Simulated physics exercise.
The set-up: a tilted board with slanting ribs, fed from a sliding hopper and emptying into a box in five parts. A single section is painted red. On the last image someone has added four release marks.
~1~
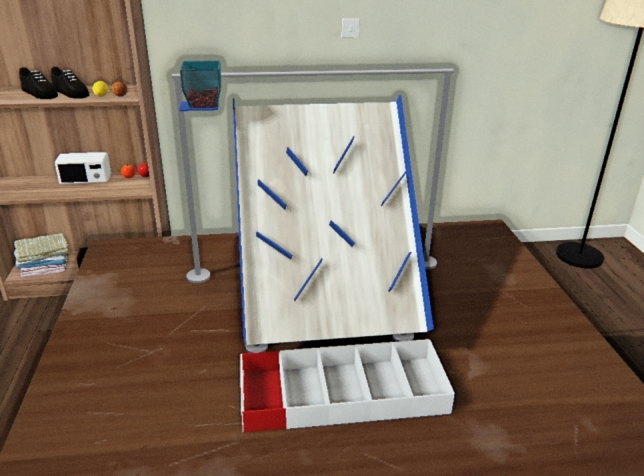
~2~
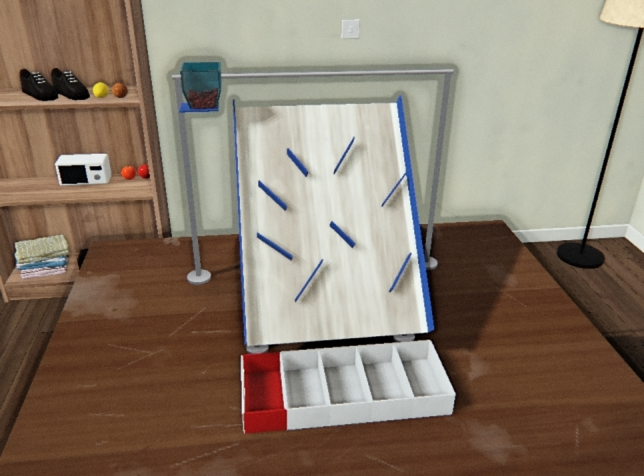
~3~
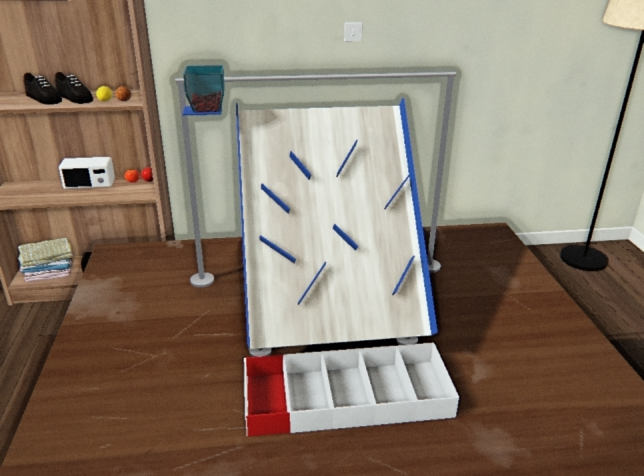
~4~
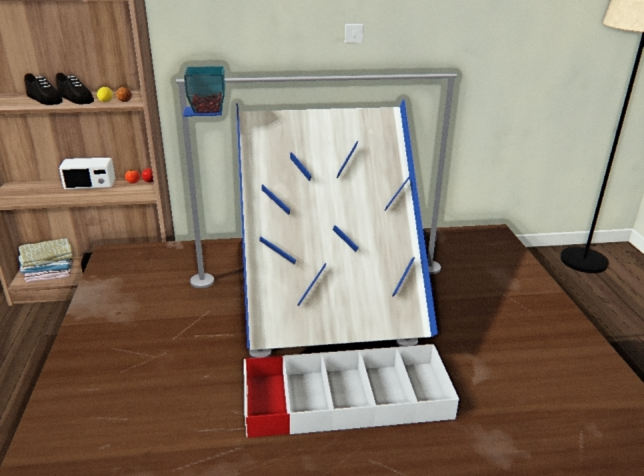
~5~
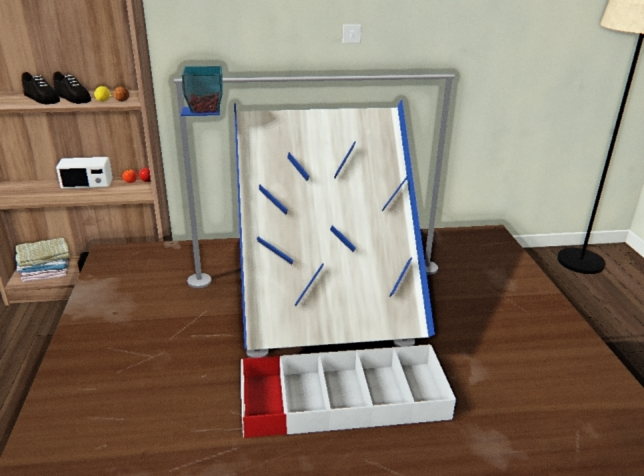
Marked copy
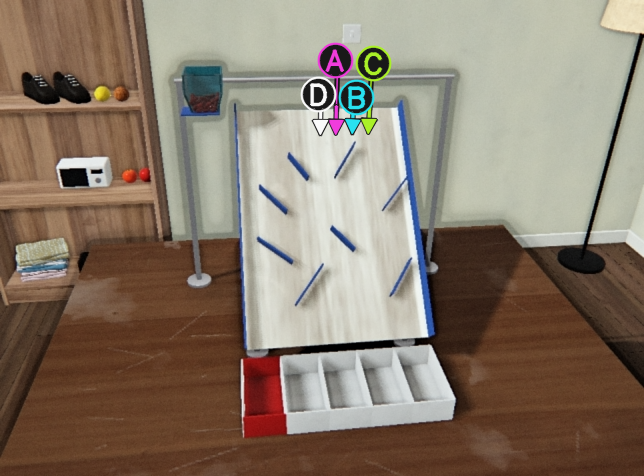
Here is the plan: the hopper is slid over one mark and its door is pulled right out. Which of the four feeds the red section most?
A works best here.
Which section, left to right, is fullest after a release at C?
The fourth.
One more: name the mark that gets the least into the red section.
That would be C.
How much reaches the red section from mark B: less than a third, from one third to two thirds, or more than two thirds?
Mark B gives from one third to two thirds.
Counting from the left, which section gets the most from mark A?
The first.
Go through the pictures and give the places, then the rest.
The first frame shows hopper at (202, 98), kidney beans, door shut.
The second frame shows ribs (288, 148) to (308, 172), (335, 169) to (354, 137), (259, 180) to (286, 206).
The third frame shows ribs (387, 205) to (410, 174), (260, 236) to (295, 260), (334, 224) to (358, 247).
The fourth frame shows ribs (299, 303) to (326, 263), (395, 294) to (415, 257).
The fifth frame shows red section at (265, 424), number 1 of 5 from the left.
On the marked copy, mark A meets the board at (335, 129); mark B meets the board at (352, 128); mark C meets the board at (368, 128); mark D meets the board at (320, 129).
Choosing A, about two thirds in the red section, about a quarter in other sections.
Choosing B, about half in the red section, about half in other sections.
Choosing C, a stray few in the red section, nearly all in other sections, a small part outside the box.
Choosing D, about half in the red section, about half in other sections.
